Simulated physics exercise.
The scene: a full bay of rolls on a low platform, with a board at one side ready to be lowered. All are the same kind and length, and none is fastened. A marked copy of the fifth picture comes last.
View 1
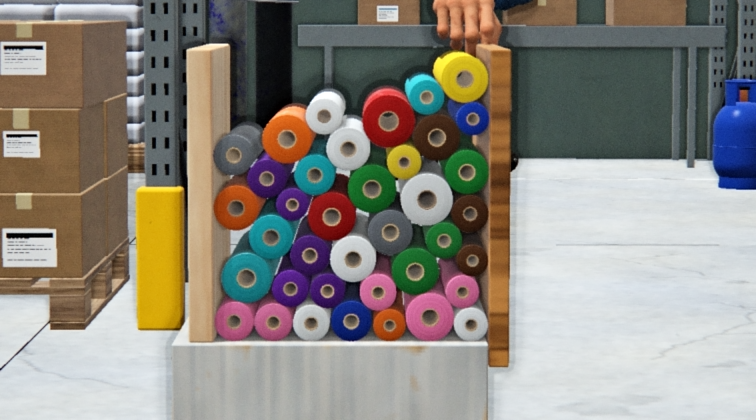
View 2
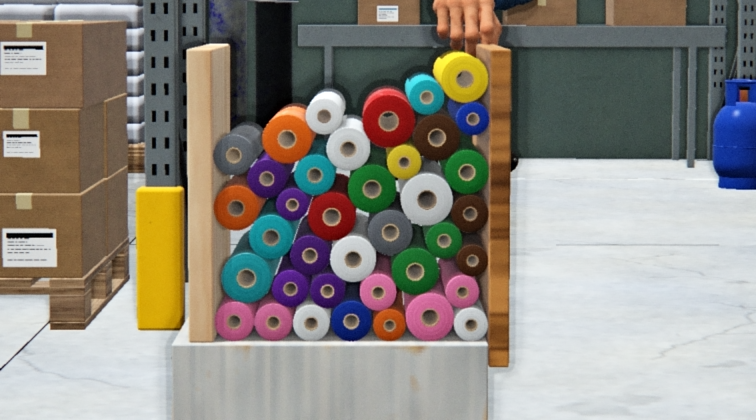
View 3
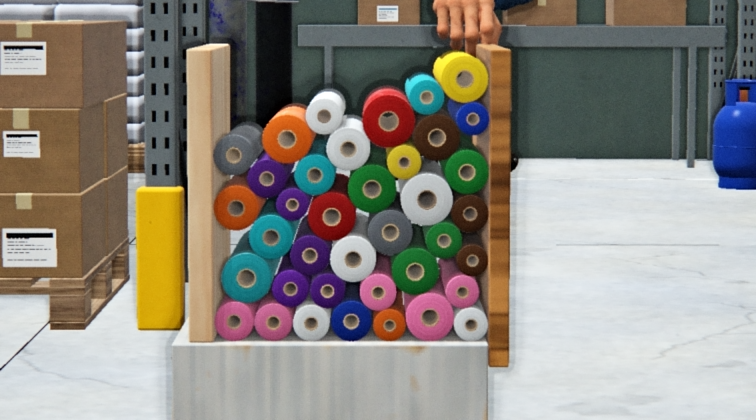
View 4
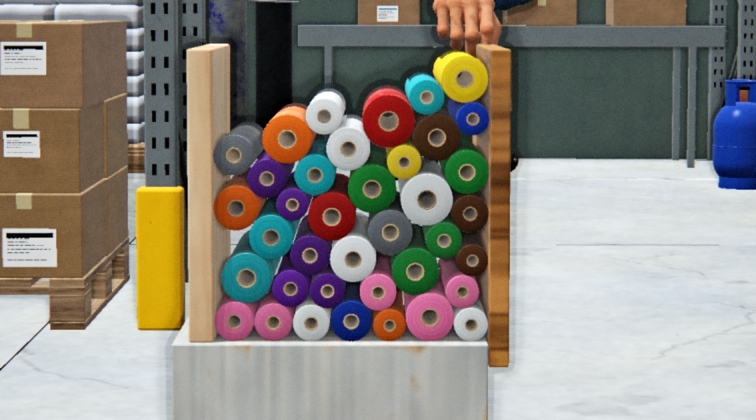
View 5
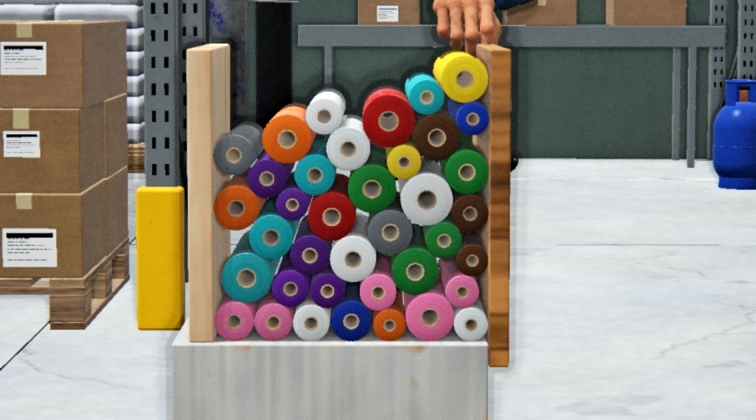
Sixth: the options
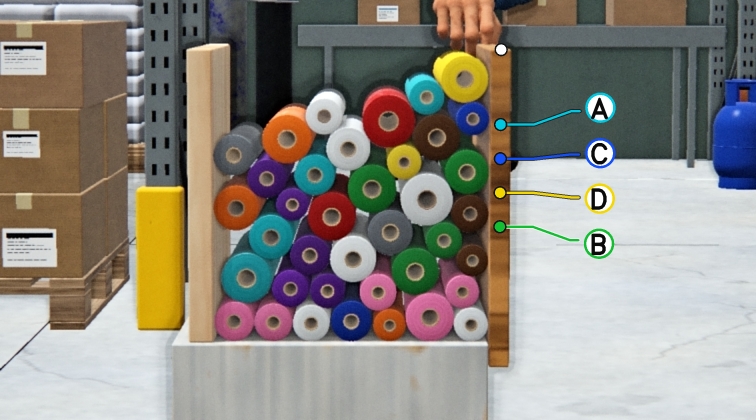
A hand resting on top of the right-hand board, nothing visibly moving, beside stacked multicoloured rolls on a low platform.
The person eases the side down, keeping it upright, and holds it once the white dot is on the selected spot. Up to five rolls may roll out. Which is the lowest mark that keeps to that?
No lower than B.
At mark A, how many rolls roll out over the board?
The count is none.
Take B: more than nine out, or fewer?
It loses fewer than nine.
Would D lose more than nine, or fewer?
At D, fewer than nine.
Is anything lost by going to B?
Yes, at B.
On the marked copy, A at (501, 125); B at (500, 227); C at (501, 159); D at (500, 193); the white dot at (501, 50).
Following B. Soon after the start, top of the board (490, 128).
Later, top of the board (489, 219).
In the end, top of the board (489, 226), four out over the board.
As for the rest, A none out over the board; C none out over the board; D two out over the board.
